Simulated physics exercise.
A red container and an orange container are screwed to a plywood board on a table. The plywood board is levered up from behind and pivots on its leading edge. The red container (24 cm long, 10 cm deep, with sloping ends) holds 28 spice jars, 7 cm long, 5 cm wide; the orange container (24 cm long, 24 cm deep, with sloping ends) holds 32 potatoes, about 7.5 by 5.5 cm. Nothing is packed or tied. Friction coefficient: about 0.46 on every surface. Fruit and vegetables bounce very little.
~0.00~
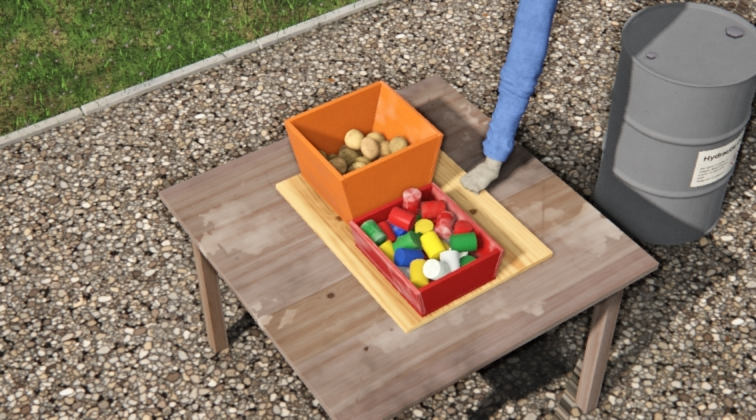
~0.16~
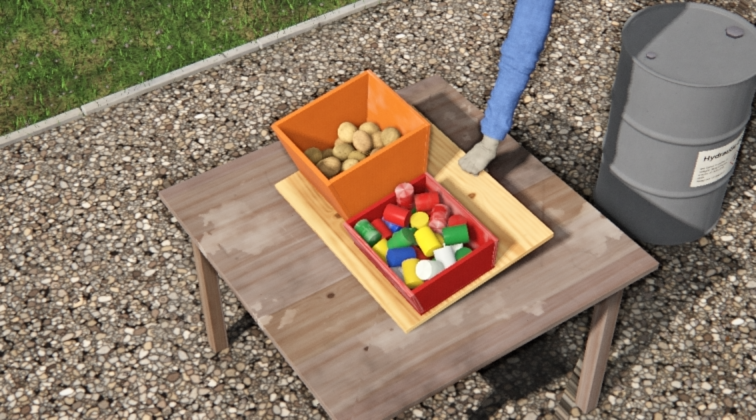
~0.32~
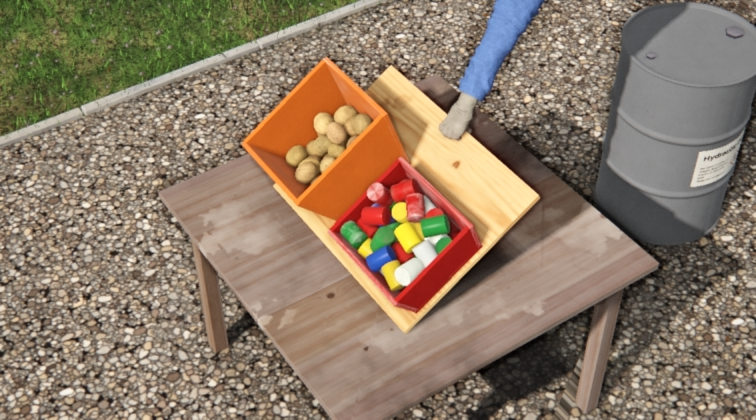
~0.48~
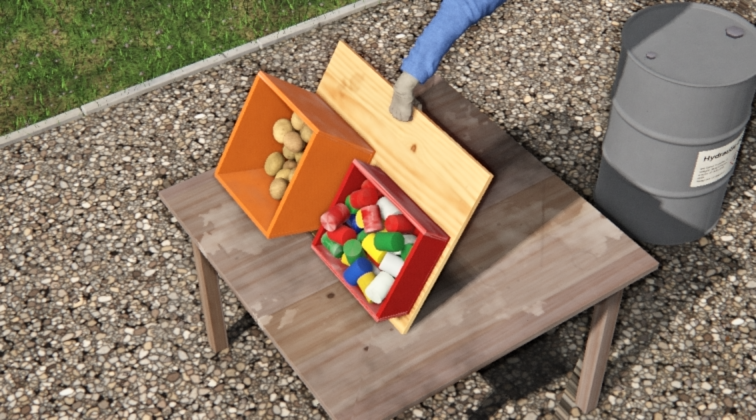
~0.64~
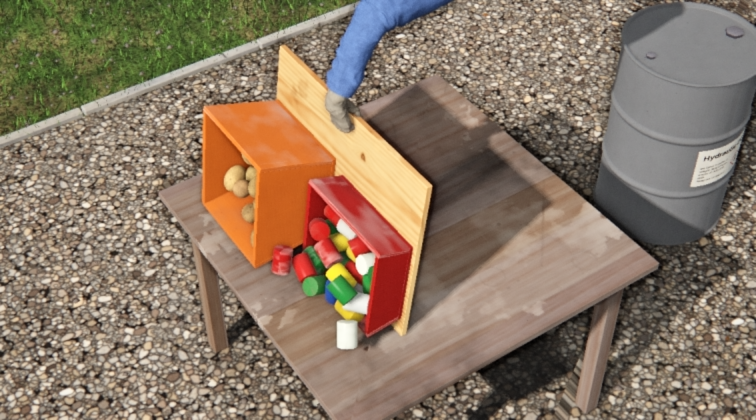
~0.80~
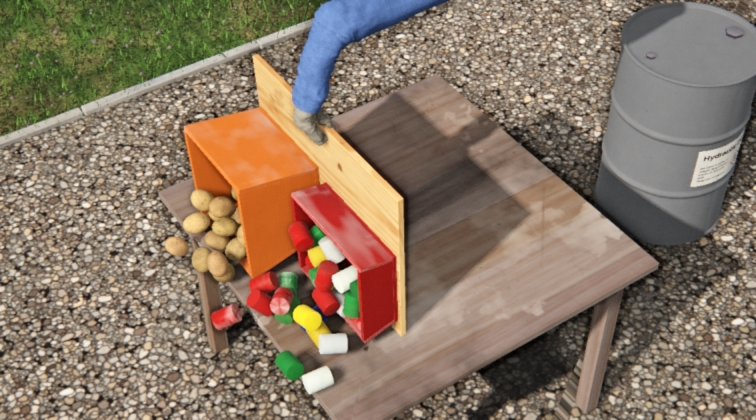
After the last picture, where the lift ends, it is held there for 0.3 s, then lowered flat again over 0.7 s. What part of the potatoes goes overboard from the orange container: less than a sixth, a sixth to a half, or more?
It sheds over half of them.
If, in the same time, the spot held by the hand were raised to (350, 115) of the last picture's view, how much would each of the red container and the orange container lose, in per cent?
Then red container 90, orange container 50 per cent.
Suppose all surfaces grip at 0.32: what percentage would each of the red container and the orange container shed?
In that case red container 100, orange container 90 per cent.
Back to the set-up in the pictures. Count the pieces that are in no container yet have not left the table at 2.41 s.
About 16.
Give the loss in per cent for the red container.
Red container 100 per cent.
After 1.06 s, tilt 92°; 26 of 28 out of the red container and 17 of 32 out of the orange container.
After 1.38 s, tilt 60°; 28 of 28 out of the red container and 23 of 32 out of the orange container.
After 1.83 s, tilt 0°; 28 of 28 out of the red container and 28 of 32 out of the orange container.
When it is over (at 2.41 s), 28 of 28 out of the red container and 28 of 32 out of the orange container. Asked share, 28 of 32, 88 per cent.
